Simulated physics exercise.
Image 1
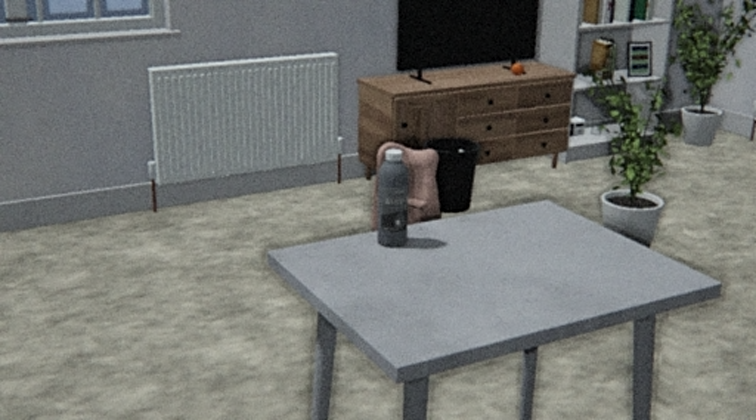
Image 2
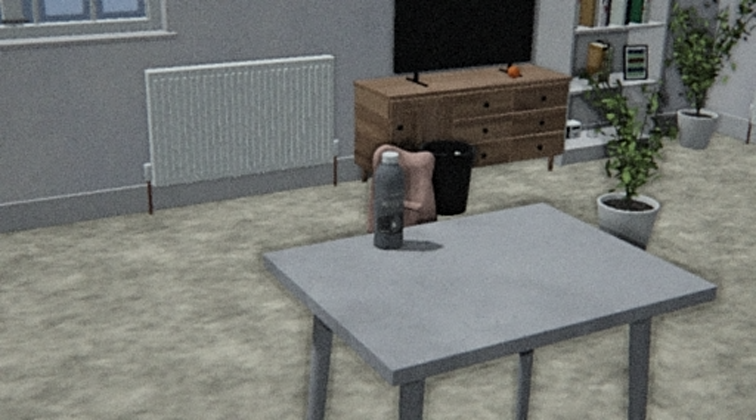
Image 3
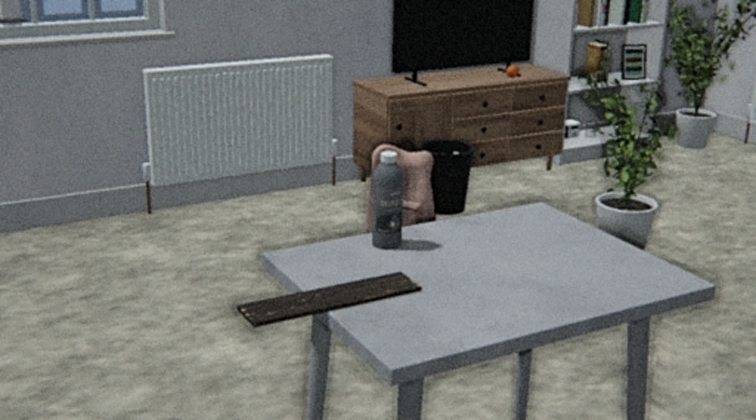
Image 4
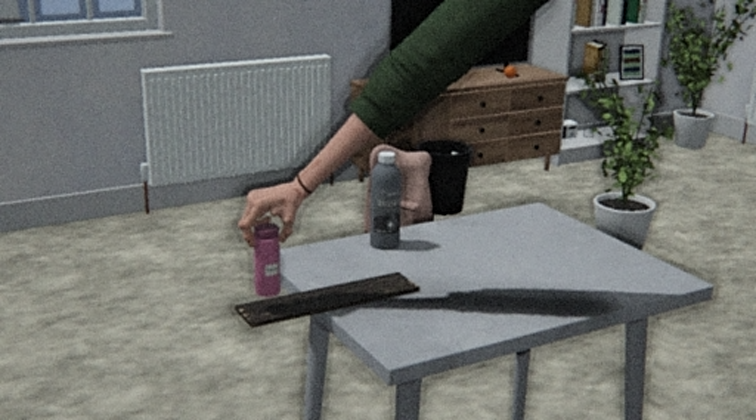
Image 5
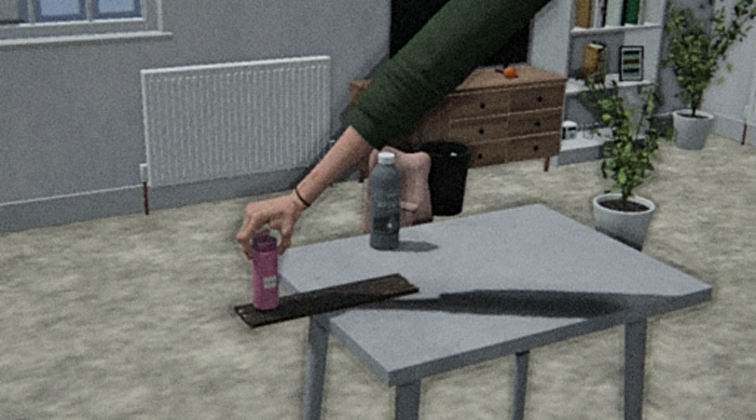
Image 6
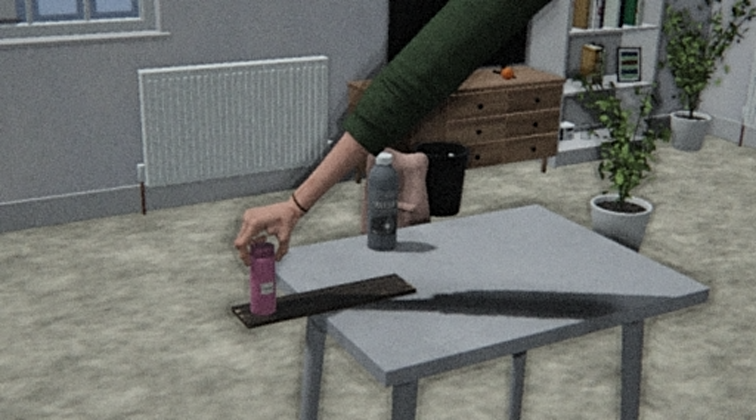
The footage shows a grey bottle on a grey table, then a dark flat strip jutting past the left edge, before a green-sleeved arm lowers a pink shaker onto the strip's overhanging end and keeps hold of it.
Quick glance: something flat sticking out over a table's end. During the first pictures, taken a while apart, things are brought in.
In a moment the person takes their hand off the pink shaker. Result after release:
My guess is it will tumble off.
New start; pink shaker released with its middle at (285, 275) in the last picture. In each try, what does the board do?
In that case it drops.
Then, 0.40 s later than the last frame, pink shaker now down on the floor or falling; black board tilted by 62°.
Then, 0.50 s later than the last frame, black board now down on the floor or falling.
Then, 0.70 s later than the last frame, things are still on the move.
Then, 0.80 s later than the last frame, as before.
When it is over, down on the floor or falling, pink shaker and black board; grey bottle as before. The board goes over.
